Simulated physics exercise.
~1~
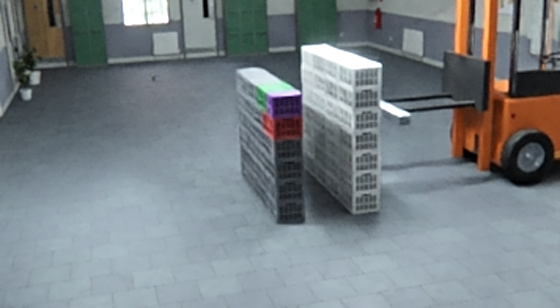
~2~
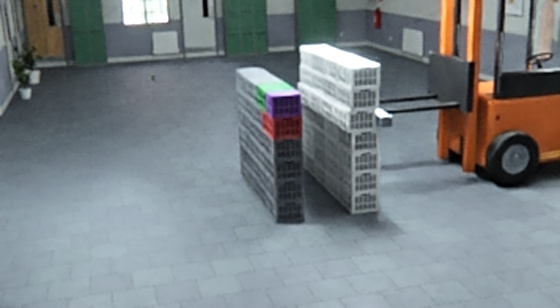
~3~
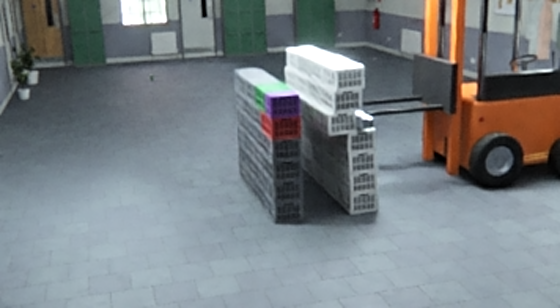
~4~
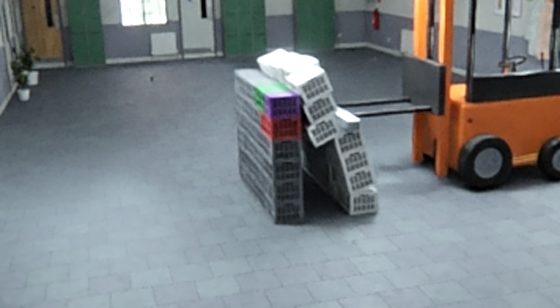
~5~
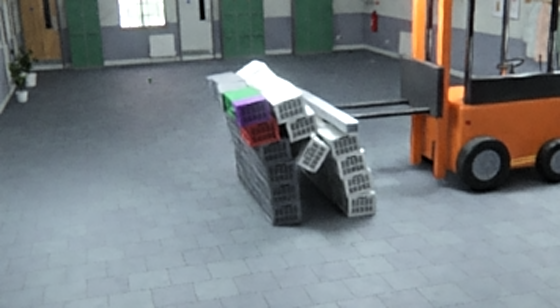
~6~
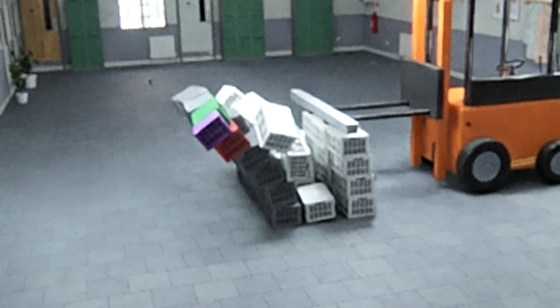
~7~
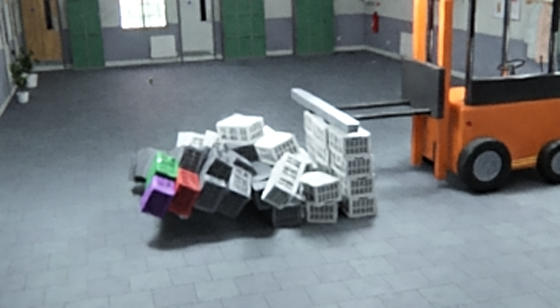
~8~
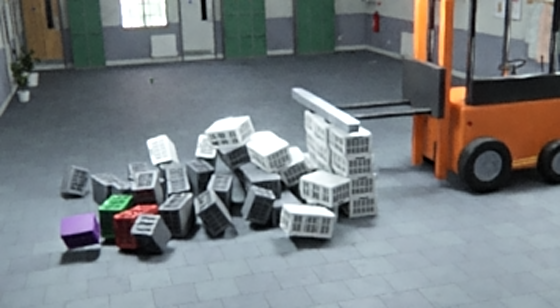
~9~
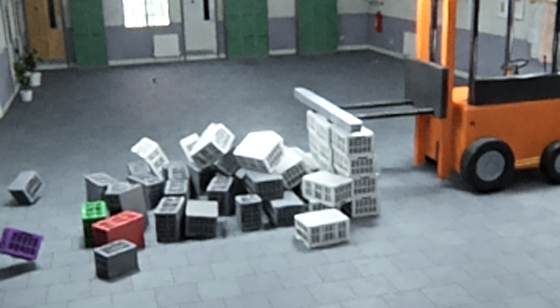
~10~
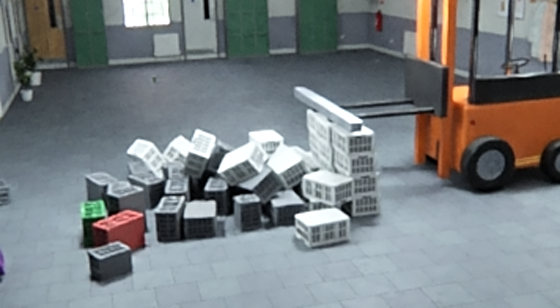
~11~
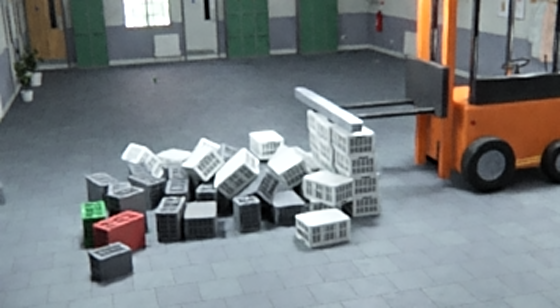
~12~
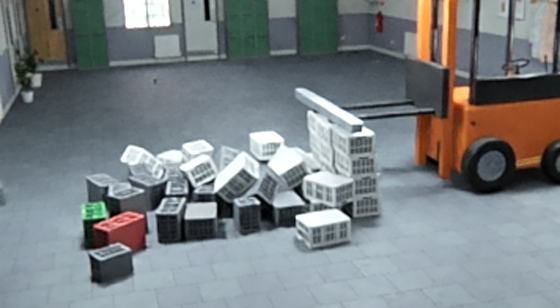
Orange forklift pushing a beam into a pale crate wall, toppling it onto a darker wall, leaving crates heaped and scattered leftward.
